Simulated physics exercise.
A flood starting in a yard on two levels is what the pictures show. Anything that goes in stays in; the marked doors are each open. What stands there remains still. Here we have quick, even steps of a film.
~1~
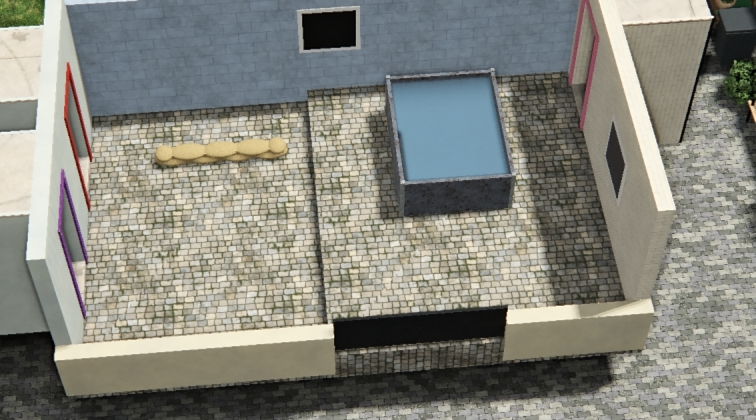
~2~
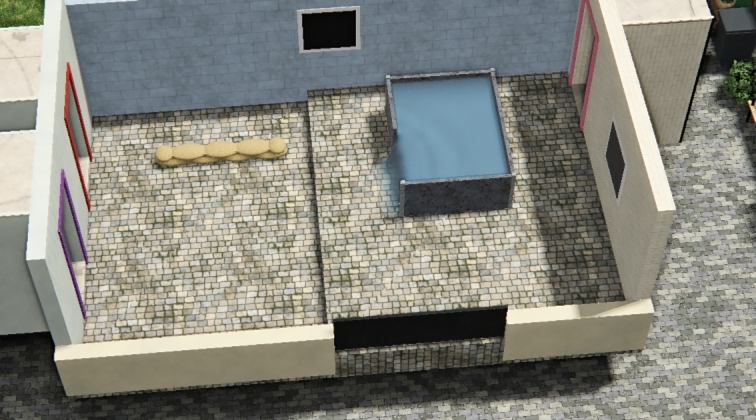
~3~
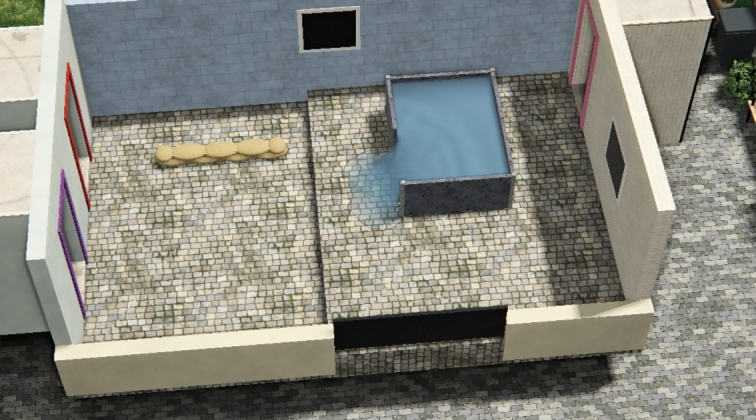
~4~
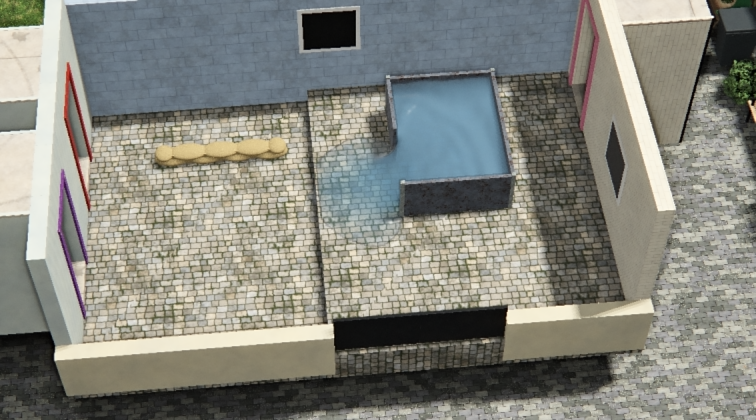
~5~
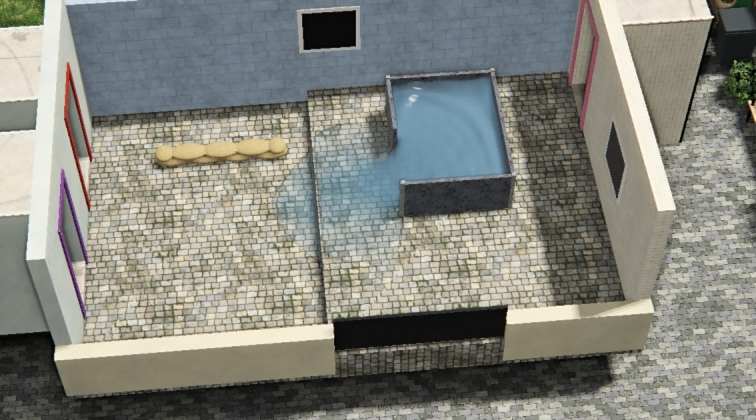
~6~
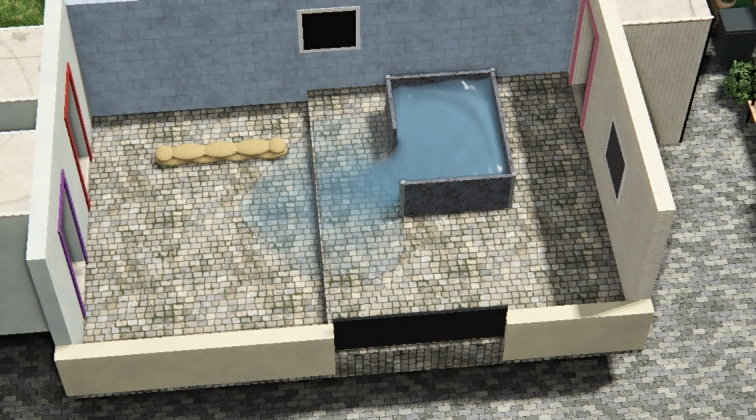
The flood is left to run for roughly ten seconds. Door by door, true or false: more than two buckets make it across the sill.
Red door: True; purple door: True; pink door: False.
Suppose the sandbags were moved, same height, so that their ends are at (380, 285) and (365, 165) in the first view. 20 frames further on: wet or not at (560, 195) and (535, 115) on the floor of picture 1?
Spared, spared.
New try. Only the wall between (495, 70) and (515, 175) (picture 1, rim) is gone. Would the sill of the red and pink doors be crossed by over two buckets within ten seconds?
I'd expect the red door to stay beneath the mark and the pink door to get past the mark.
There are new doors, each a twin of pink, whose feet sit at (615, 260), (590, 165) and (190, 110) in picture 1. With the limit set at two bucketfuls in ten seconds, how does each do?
Checking each in order, the first misses the threshold, the second misses the threshold, and the third beats the threshold.
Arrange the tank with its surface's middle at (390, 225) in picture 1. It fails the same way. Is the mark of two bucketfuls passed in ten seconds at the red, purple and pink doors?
Result - red fails to reach it, purple crosses the threshold, pink fails to reach it.
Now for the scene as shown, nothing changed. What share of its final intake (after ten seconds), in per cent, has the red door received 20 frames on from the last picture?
It should be near 65 percent of the ten-second total.
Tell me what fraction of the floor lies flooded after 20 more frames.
About 55 %.
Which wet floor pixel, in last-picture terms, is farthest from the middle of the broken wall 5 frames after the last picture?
Farthest reach: (88, 244).
A moment on, water covers 35 % of the floor; the red door not reached, the purple door not reached, the pink door not reached.
Next, water covers 55 % of the floor; the red door under two buckets in, the purple door under two buckets in, the pink door not reached.
Then, water covers 55 % of the floor; the red door far over two buckets in, the purple door over two buckets in, the pink door not reached.
Later, water covers 55 % of the floor; the red door far over two buckets in, the purple door far over two buckets in, the pink door not reached.
In the end, water covers 55 % of the floor; the red door far over two buckets in, the purple door far over two buckets in, the pink door not reached.
